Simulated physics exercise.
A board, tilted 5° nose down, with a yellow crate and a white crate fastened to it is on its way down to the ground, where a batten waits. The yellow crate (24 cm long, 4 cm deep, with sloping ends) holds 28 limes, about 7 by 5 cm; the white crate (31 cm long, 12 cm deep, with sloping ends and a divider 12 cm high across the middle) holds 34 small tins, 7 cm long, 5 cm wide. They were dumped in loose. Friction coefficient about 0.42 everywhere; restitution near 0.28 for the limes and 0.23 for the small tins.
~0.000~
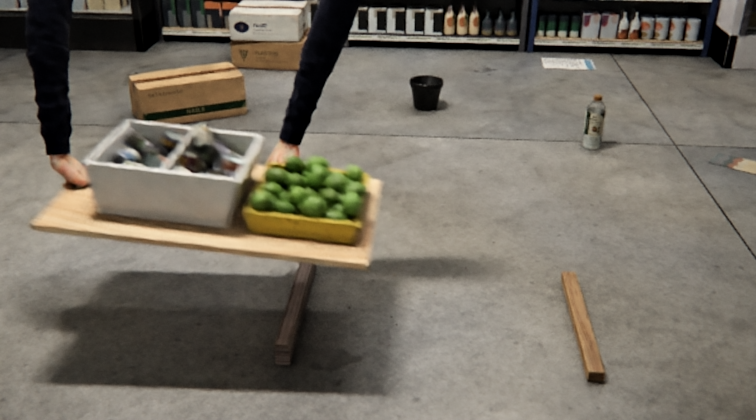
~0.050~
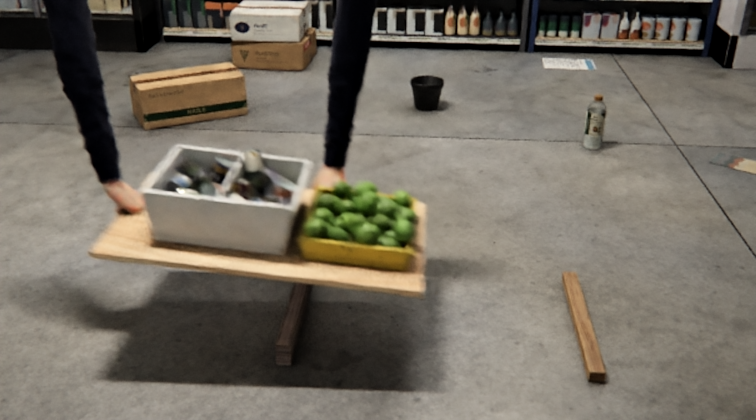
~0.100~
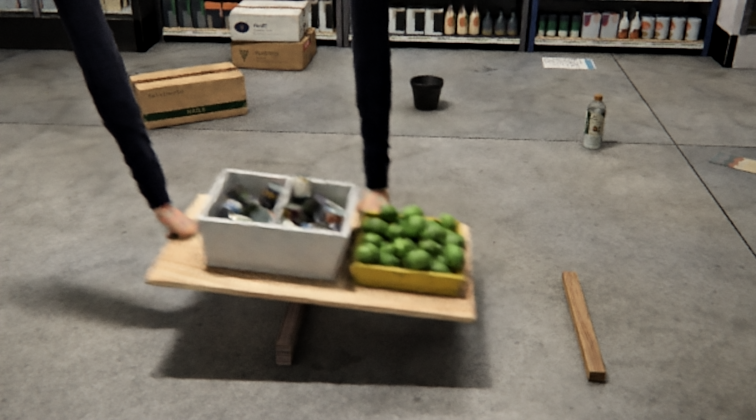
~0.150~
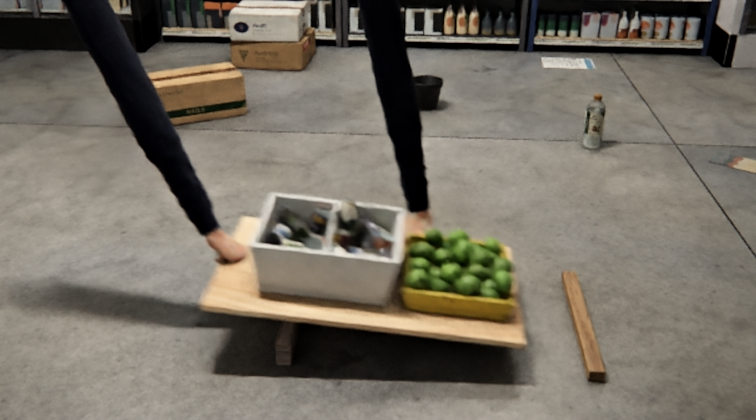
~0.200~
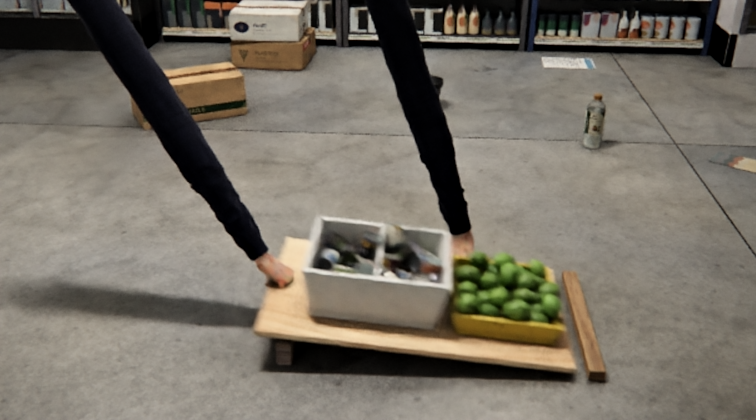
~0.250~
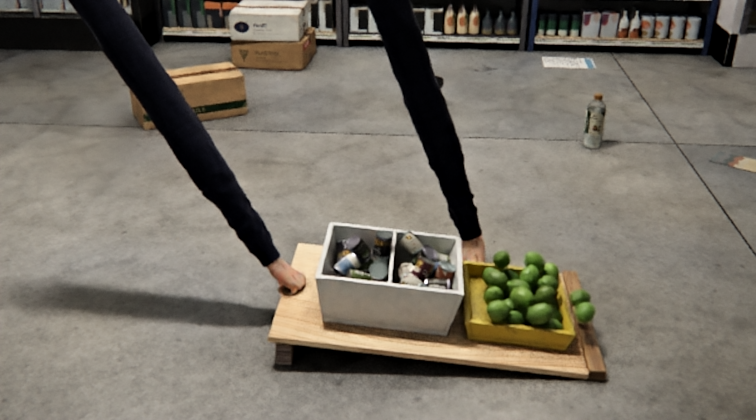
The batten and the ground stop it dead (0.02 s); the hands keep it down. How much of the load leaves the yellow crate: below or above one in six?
The yellow crate loses more than a sixth of its limes.
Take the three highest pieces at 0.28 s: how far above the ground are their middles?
Some 22 cm up.
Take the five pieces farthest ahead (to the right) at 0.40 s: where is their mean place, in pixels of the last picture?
At about (614, 304).
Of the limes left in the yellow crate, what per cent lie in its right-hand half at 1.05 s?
Some 60 per cent.
After 0.28 s, the yellow crate is down by 2 of 28 and the white crate has all 34.
After 0.40 s, the yellow crate is down by 7 of 28 and the white crate has all 34.
After 0.62 s, the yellow crate is down by 10 of 28 and the white crate has all 34.
Final count (at 1.05 s), the yellow crate is down by 11 of 28 and the white crate has all 34. Asked share, 11 of 28, 39 per cent.
